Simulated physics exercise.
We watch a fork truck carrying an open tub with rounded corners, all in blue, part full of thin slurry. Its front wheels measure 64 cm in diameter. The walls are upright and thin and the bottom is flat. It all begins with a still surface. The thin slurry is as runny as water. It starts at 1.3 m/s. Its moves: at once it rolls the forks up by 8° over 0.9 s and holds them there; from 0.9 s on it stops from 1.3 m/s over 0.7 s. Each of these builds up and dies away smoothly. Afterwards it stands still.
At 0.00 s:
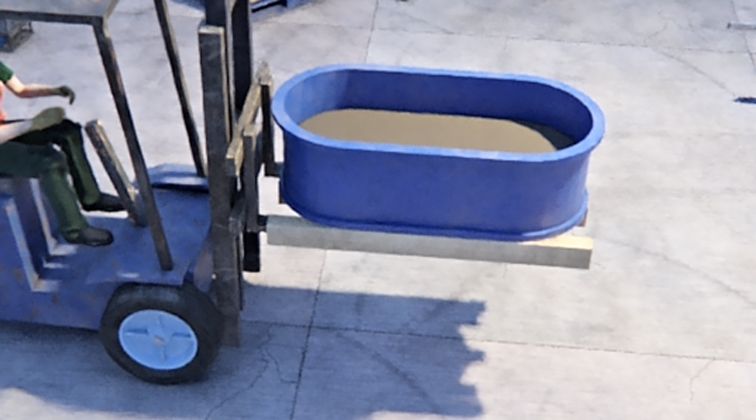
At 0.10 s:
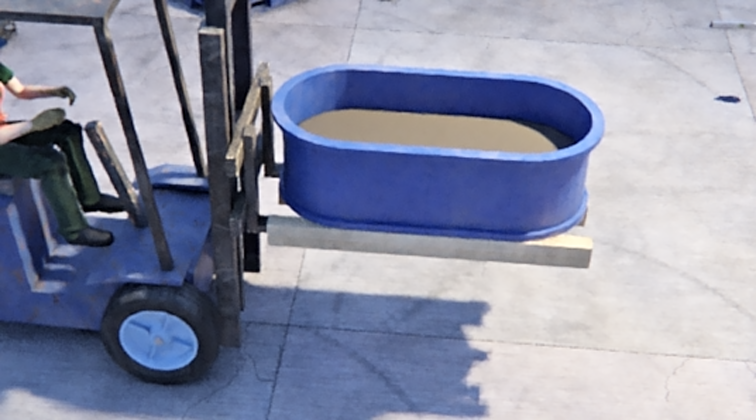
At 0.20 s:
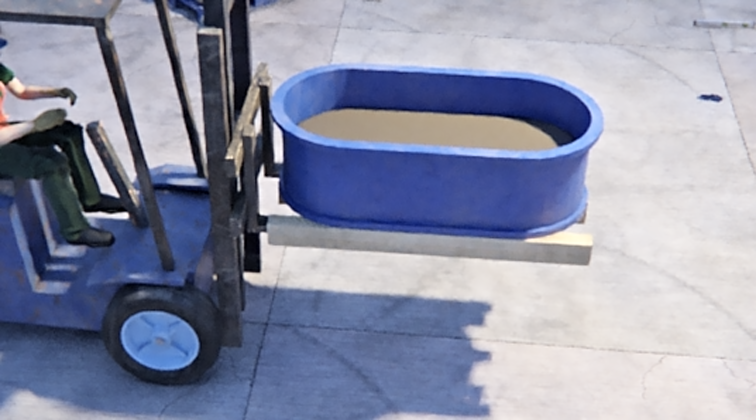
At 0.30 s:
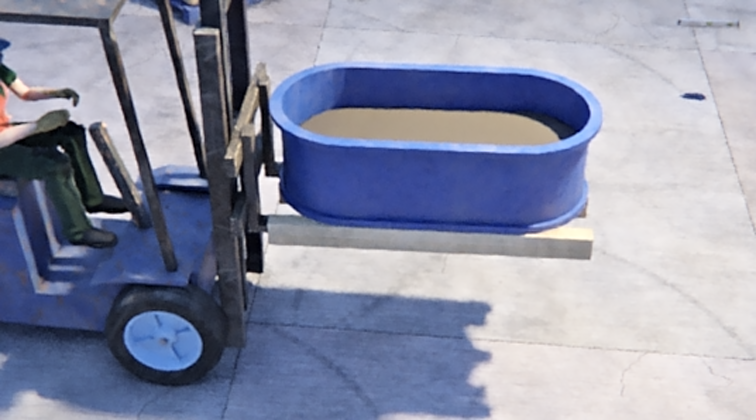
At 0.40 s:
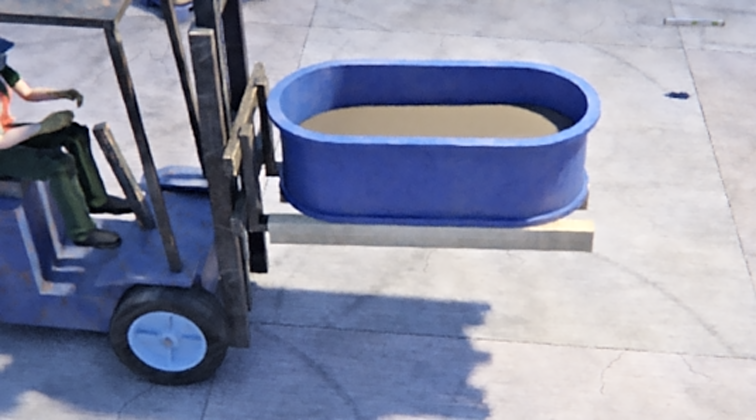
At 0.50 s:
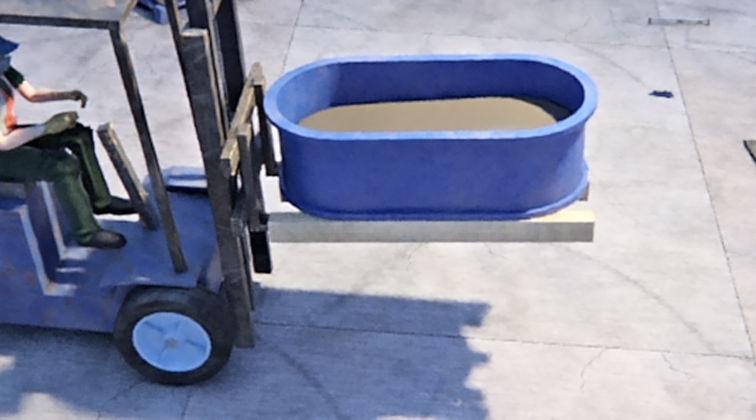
The video shows a blue forklift with a seated driver rolling right across a concrete yard, carrying an open blue tub of brownish liquid; then the forks tilt slightly back, raising the tub's front end a little.
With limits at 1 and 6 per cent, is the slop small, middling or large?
The loss is middling.
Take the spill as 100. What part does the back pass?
Some 100 per cent of it.
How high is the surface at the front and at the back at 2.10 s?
About 30 cm in front and 22 cm behind.
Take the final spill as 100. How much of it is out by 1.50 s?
About 0 per cent.
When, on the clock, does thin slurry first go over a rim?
Around 3.0 s.
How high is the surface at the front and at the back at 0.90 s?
Front 16 cm, back 34 cm.
By 0.90 s front 16 cm, middle 23 cm, back 33 cm above the floor; no loss so far.
By 1.50 s front 20 cm, middle 27 cm, back 24 cm above the floor; no loss so far.
By 2.10 s front 30 cm, middle 22 cm, back 21 cm above the floor; no loss so far.
By 4.59 s the loss stands at 3 per cent, over the back, 7 of 232 litres.
